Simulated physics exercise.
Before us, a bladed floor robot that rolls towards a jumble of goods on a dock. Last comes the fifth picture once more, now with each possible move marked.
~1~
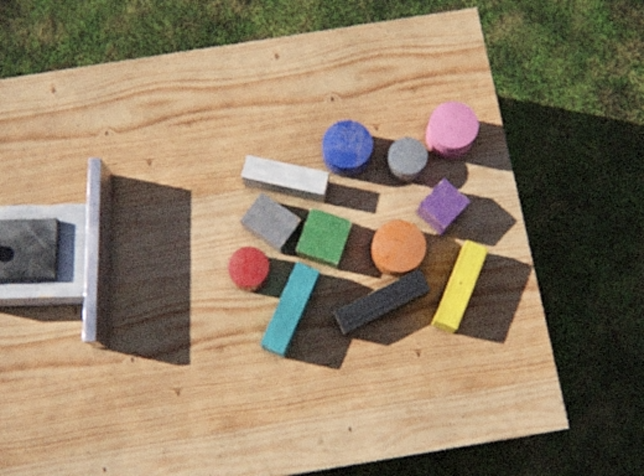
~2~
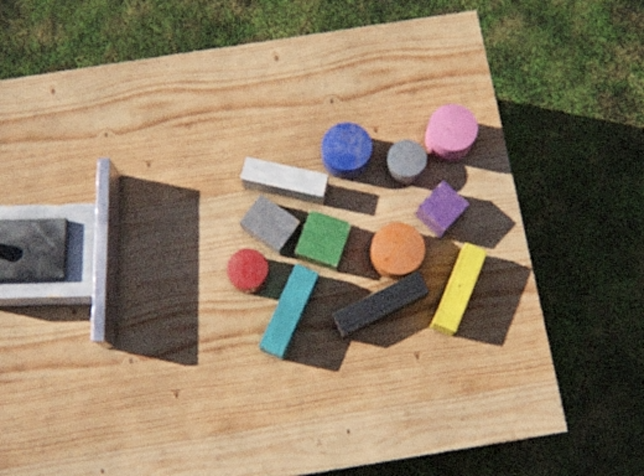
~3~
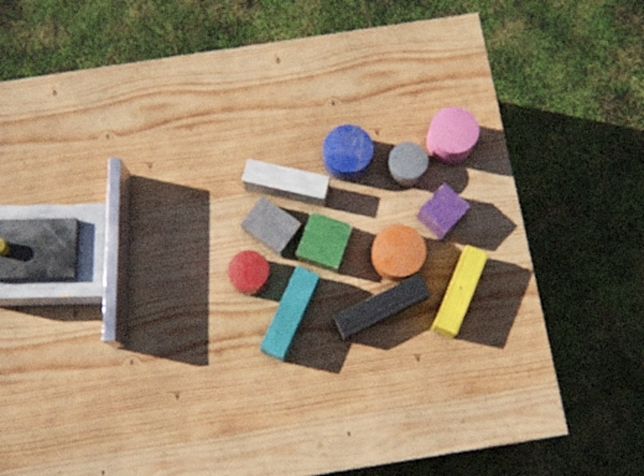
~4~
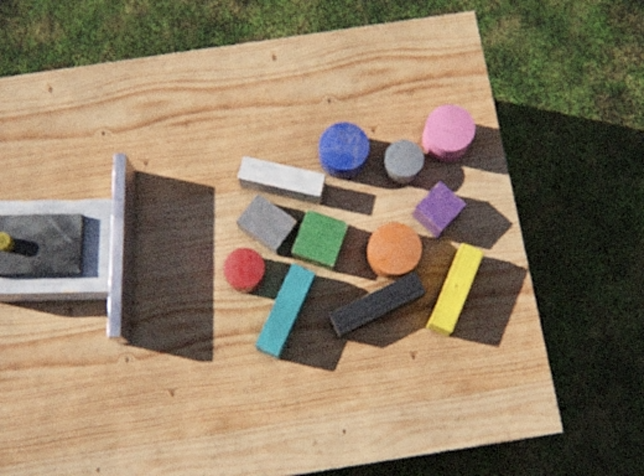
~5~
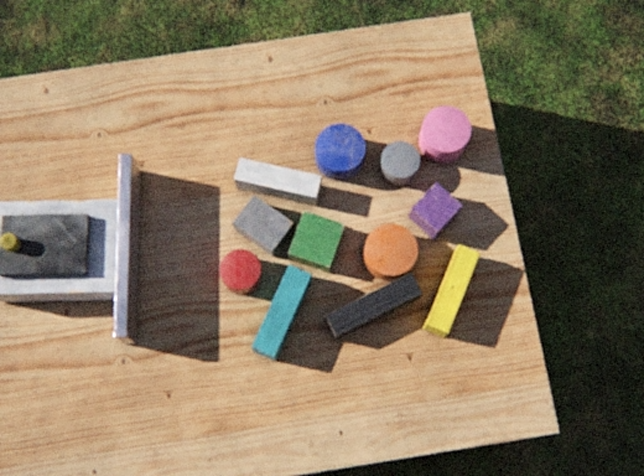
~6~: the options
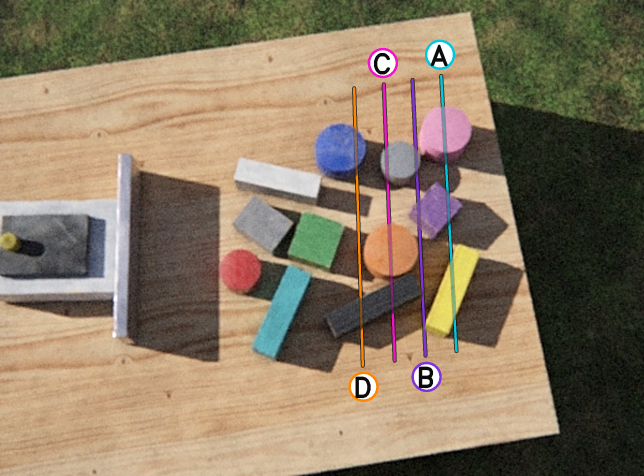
In the video, a grey device with a wide, flat blade creeps a short way to the right across a wooden surface, towards a motionless group of coloured blocks, bars and round pieces, without touching them.
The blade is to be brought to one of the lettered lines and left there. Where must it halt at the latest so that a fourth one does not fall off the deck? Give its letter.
Line A.
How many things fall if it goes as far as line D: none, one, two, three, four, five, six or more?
In all, none.
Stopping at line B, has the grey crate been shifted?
By then, yes.
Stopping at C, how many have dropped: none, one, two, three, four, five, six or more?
By then, none.
On the marked copy, A at (449, 208); B at (419, 213); C at (389, 217); D at (358, 222).
Following A. Soon after the start, robot (170, 227); white bar (293, 182); green crate (322, 242).
Later, robot (286, 209); pink canister (450, 130); yellow stick (473, 309).
In the end, robot (379, 196); pink canister over the edge; purple crate over the edge; two fallen.
As for the rest, B is within the limit but short; C is within the limit but short; D is within the limit but short.
